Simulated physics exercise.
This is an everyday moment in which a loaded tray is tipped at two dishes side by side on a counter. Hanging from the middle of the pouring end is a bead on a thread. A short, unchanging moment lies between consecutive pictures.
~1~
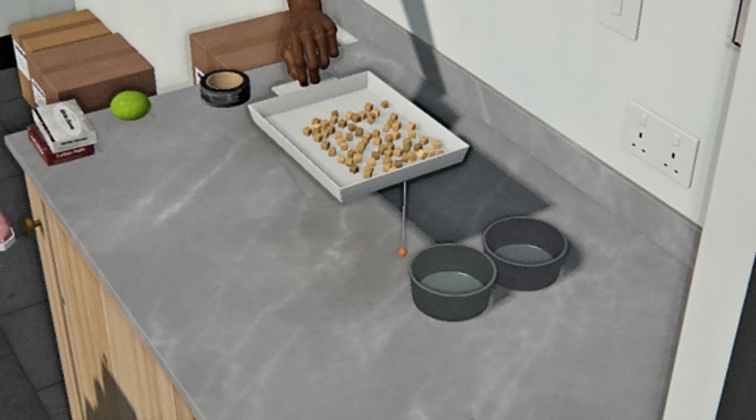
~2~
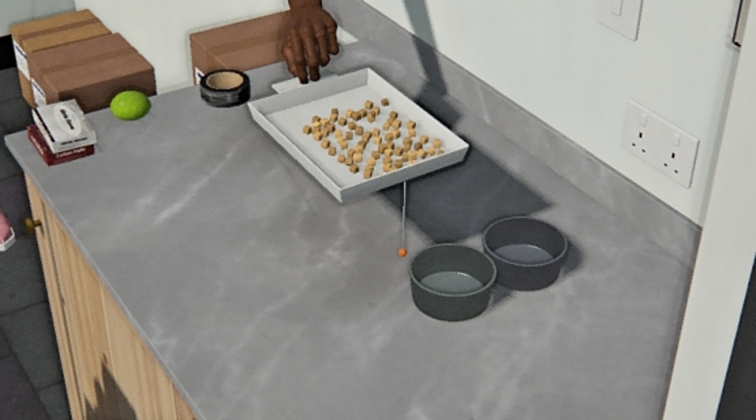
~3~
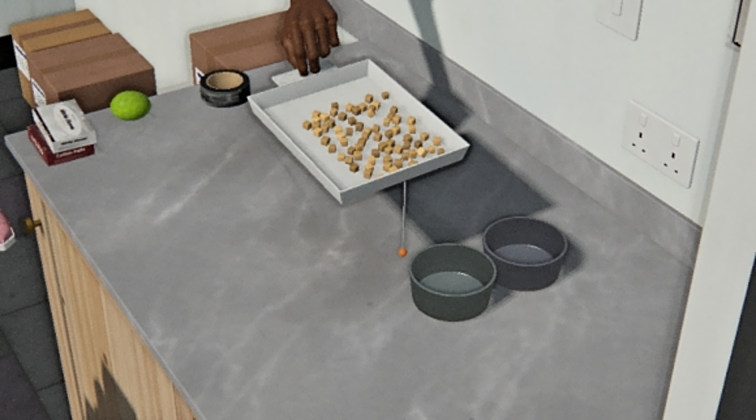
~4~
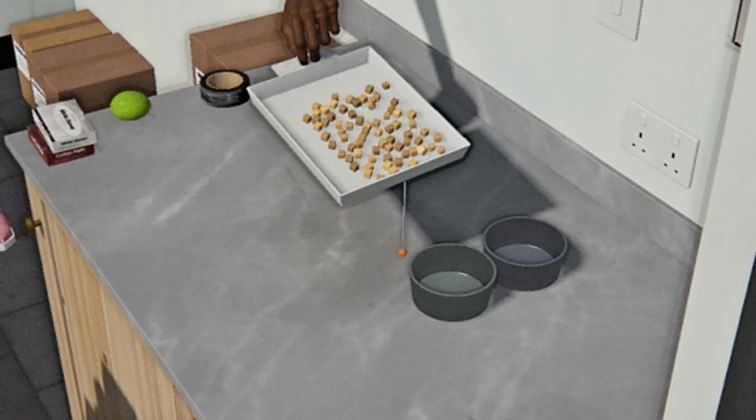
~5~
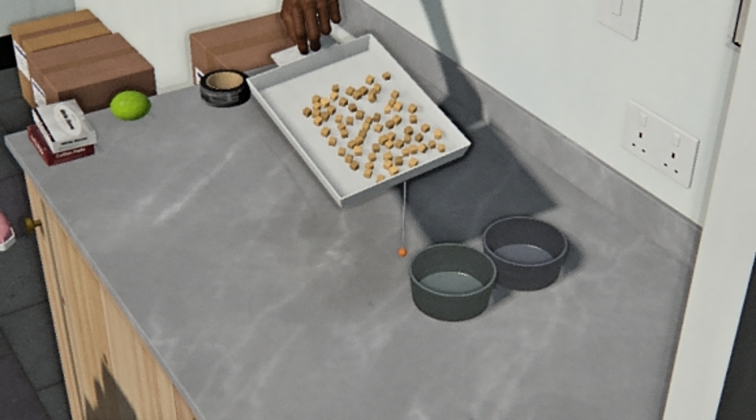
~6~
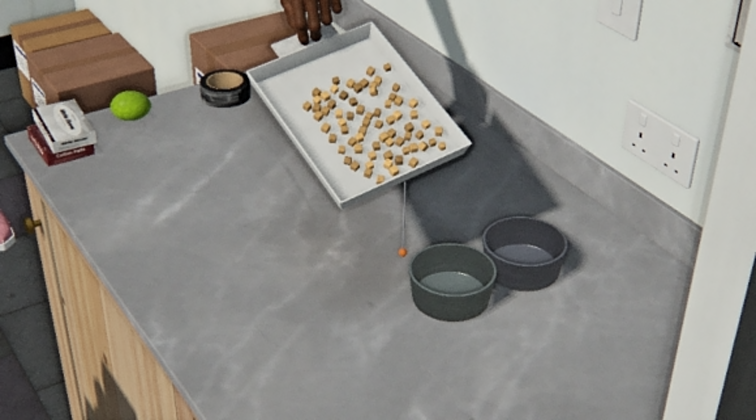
We see a hand at the far end of a white tray of small wooden cubes on a gray counter, near two dark dishes; the hand raises that end steadily, and the tray's near edge slants slightly lower at its left corner.
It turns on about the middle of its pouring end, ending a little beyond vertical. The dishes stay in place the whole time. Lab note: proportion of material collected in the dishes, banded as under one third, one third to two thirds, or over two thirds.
Collected: Under one third.
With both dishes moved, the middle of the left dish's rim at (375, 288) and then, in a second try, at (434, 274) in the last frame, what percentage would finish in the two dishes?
About 70 per cent, then about 20 per cent.
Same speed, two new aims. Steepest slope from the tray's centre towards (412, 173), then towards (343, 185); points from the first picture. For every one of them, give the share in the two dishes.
70 per cent, then 0 per cent.
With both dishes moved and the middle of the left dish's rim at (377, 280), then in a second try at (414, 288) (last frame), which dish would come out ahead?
First try: The dish on the left-hand side; second try: The dish on the left-hand side.
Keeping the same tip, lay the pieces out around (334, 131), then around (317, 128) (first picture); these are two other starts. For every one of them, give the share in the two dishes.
Close to 0 and close to 0 per cent.
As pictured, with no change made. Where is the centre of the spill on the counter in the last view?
It's centred close to pixel (382, 338).
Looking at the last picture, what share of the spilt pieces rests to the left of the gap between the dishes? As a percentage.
I make it about 100 percent or so.
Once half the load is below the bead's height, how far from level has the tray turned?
My estimate is some 120 degrees.
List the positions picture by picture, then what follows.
Corners of the pouring end (342, 185) and (463, 145), level; middle of the load (365, 141), small wooden cubes; left dish (477, 303); right dish (550, 273); bead on its thread (403, 252), in the first frame.
Corners of the pouring end (342, 186) and (463, 145), level; middle of the load (365, 140), in the second frame.
Corners of the pouring end (342, 188) and (463, 144), tipped barely, lowest at the left corner; middle of the load (365, 136), in the third frame.
Corners of the pouring end (342, 191) and (464, 143), tipped a little, lowest at the left corner; middle of the load (366, 132), in the fourth frame.
Corners of the pouring end (342, 194) and (464, 142), tipped clearly, lowest at the left corner; middle of the load (366, 127), in the fifth frame.
Corners of the pouring end (342, 198) and (465, 142), tipped clearly, lowest at the left corner; middle of the load (366, 123); left dish (477, 303); right dish (550, 273), in the sixth frame.
Just after the last frame, tray tipped steeply; every one on the tray.
A moment on, tray tipped past a quarter turn; almost all on the tray; just a few outside both.
Further on, tray tipped past a quarter turn; about a tenth in the left dish; almost all outside both.
When it is over, tray tipped past a quarter turn; about a tenth in the left dish; not one in the right dish; almost all outside both.
